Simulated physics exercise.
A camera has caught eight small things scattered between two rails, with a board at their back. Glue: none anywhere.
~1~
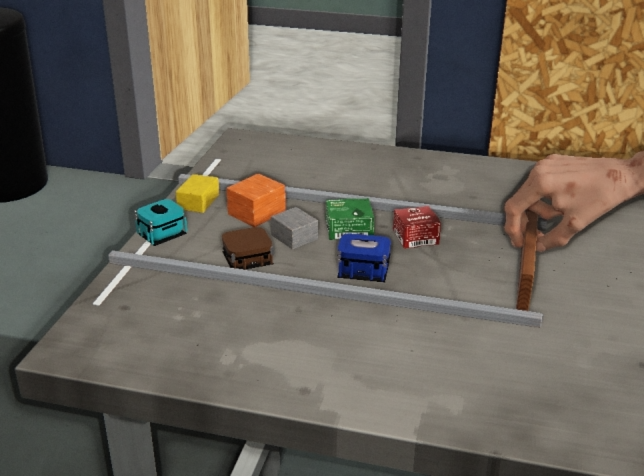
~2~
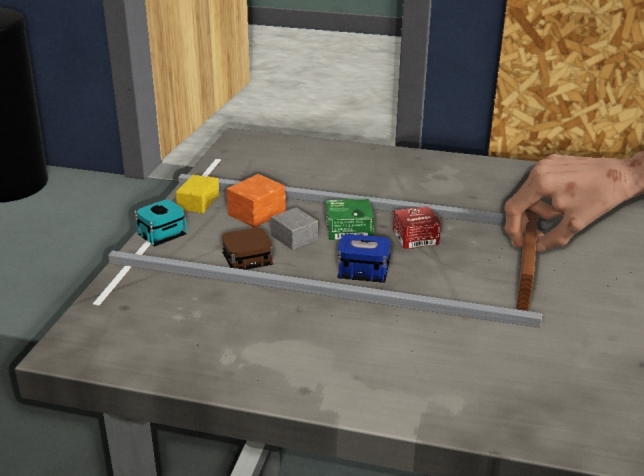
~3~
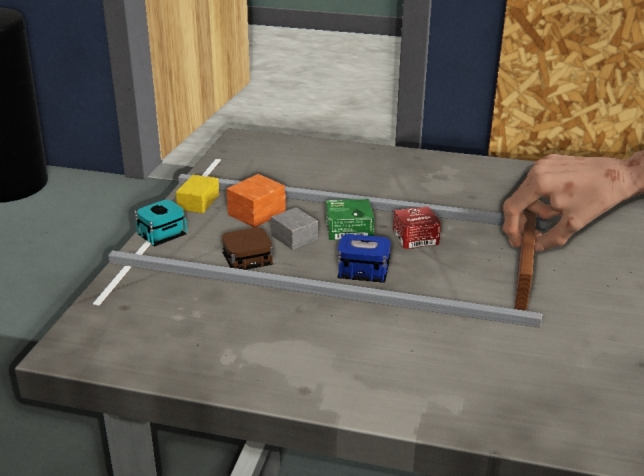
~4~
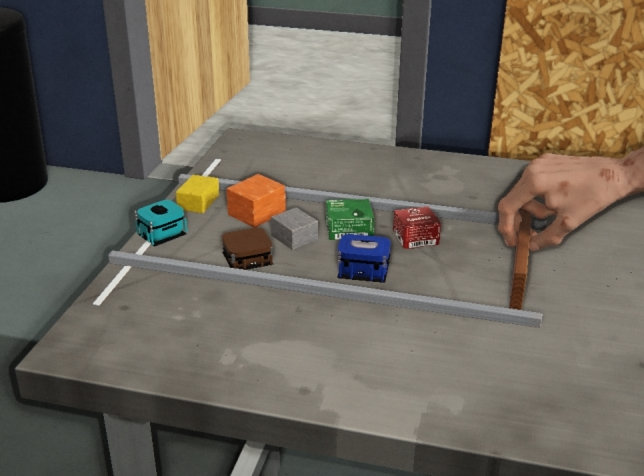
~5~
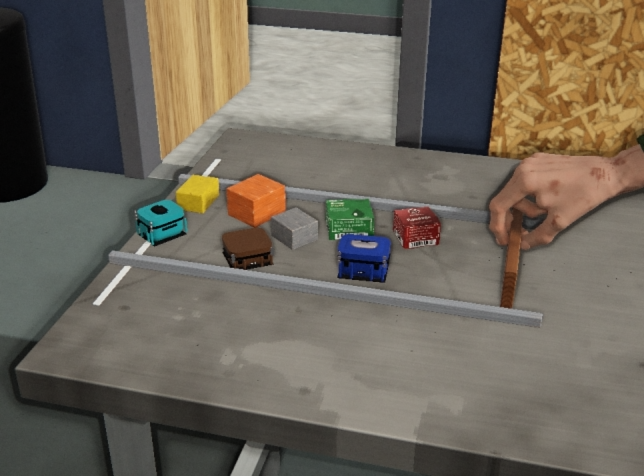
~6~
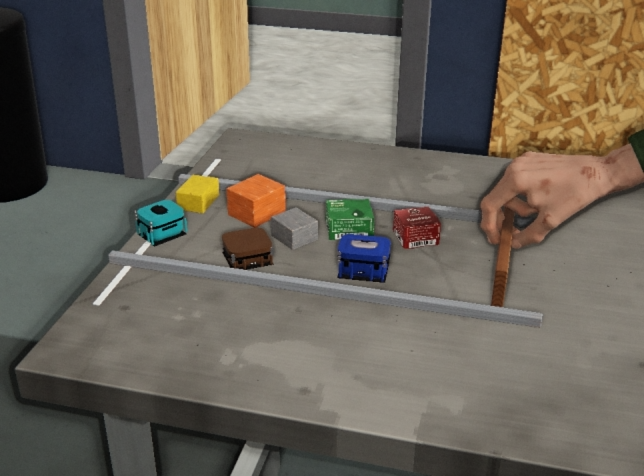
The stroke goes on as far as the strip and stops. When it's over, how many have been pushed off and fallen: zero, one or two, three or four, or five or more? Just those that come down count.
There will be five or more losses over the edge.
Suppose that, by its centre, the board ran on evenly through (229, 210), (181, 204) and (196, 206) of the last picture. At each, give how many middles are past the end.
3, 5 and 5.
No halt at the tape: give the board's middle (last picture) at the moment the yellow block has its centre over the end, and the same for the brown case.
Yellow block over the end: About (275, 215). Brown case over the end: About (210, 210).
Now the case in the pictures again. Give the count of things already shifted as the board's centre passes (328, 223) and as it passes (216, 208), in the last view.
So 6, and at the other place 8.
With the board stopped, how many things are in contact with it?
2 in contact.
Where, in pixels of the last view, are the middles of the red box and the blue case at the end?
One is at about (167, 188), the other at about (128, 225).
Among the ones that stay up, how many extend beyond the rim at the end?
2.
Soon after, none off yet; turquoise case at rest near (161, 222); yellow block at rest near (198, 194); orange block at rest near (256, 200).
At rest, the number that fall off is five or more; fallen, green box, grey block, brown case, orange block, yellow block and turquoise case.
